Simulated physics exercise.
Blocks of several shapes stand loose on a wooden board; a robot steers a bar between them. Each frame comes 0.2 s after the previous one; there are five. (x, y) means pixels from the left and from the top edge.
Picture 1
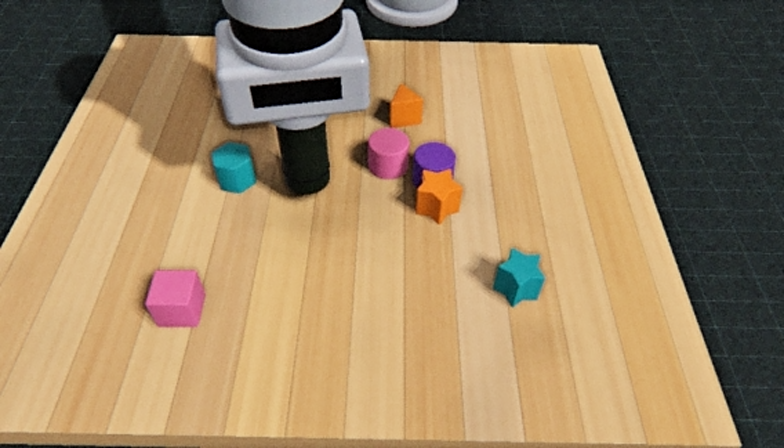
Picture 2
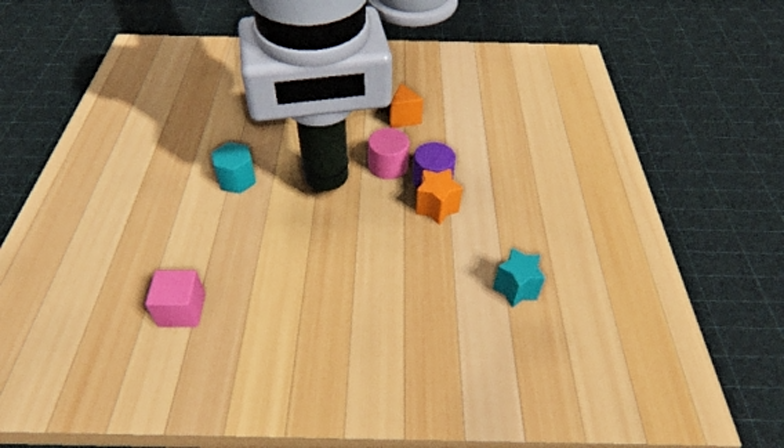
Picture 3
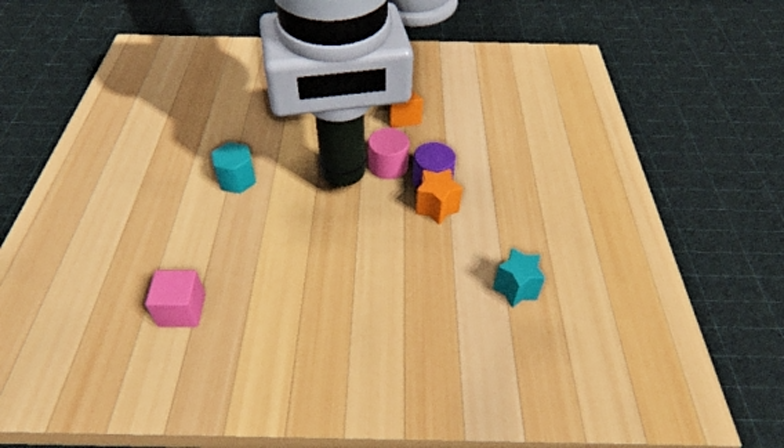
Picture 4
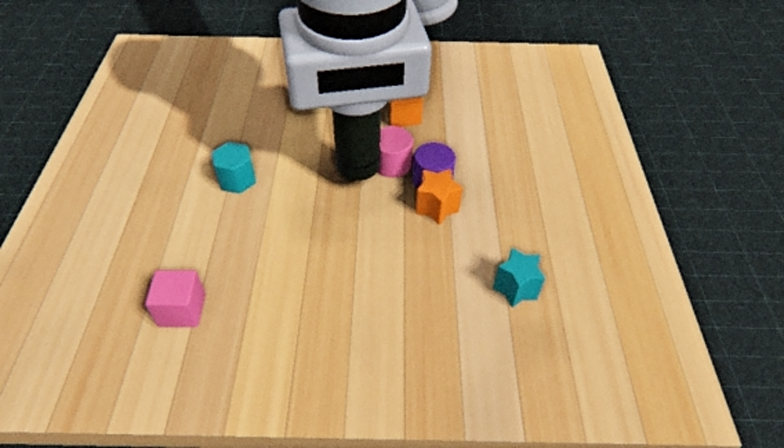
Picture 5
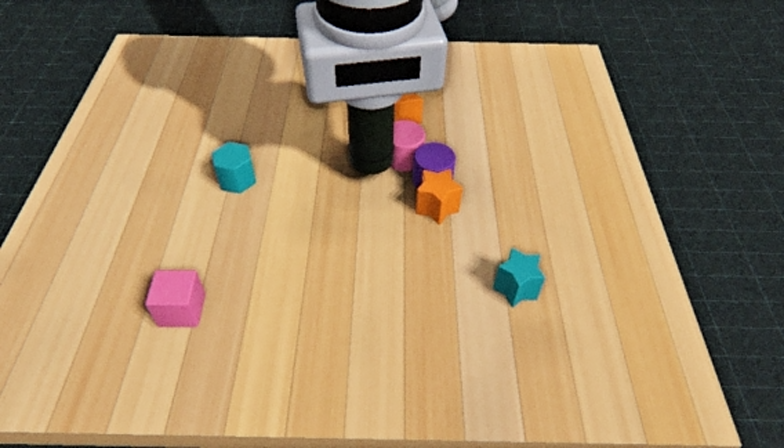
Robot arm sliding a black bar rightward across a wooden board, then nudging a pink cylinder among scattered colourful blocks.
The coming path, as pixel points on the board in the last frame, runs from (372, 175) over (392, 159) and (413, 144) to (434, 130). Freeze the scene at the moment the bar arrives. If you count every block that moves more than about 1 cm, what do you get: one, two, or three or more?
I reckon the push displaces only one of the blocks by more than 1 cm.
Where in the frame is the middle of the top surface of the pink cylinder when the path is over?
The middle of its top is at (475, 101).
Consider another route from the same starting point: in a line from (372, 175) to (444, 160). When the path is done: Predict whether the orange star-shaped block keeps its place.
By the end it is where it was.
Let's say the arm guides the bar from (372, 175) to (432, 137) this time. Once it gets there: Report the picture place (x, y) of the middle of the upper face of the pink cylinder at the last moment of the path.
So, by the moment the path ends, you'll find the top centre of the pink cylinder at (469, 100).
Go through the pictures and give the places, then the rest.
The first frame shows bar's lower end at (308, 180); pink cylinder at (389, 140); orange three-sided block at (405, 95); purple cylinder at (435, 155).
The second frame shows bar at (326, 176); blocks still.
The third frame shows bar at (343, 172); blocks still.
The fourth frame shows bar at (358, 166); pink cylinder at (393, 139).
The fifth frame shows bar at (372, 161); pink cylinder at (405, 133); orange three-sided block partly hidden; purple cylinder at (435, 155).
The first path, step by step. Halfway along, bar at (404, 136); pink cylinder at (440, 114).
At the end, bar at (435, 116); pink cylinder at (475, 101); orange three-sided block at (407, 93), turned 20° anticlockwise; purple cylinder still.
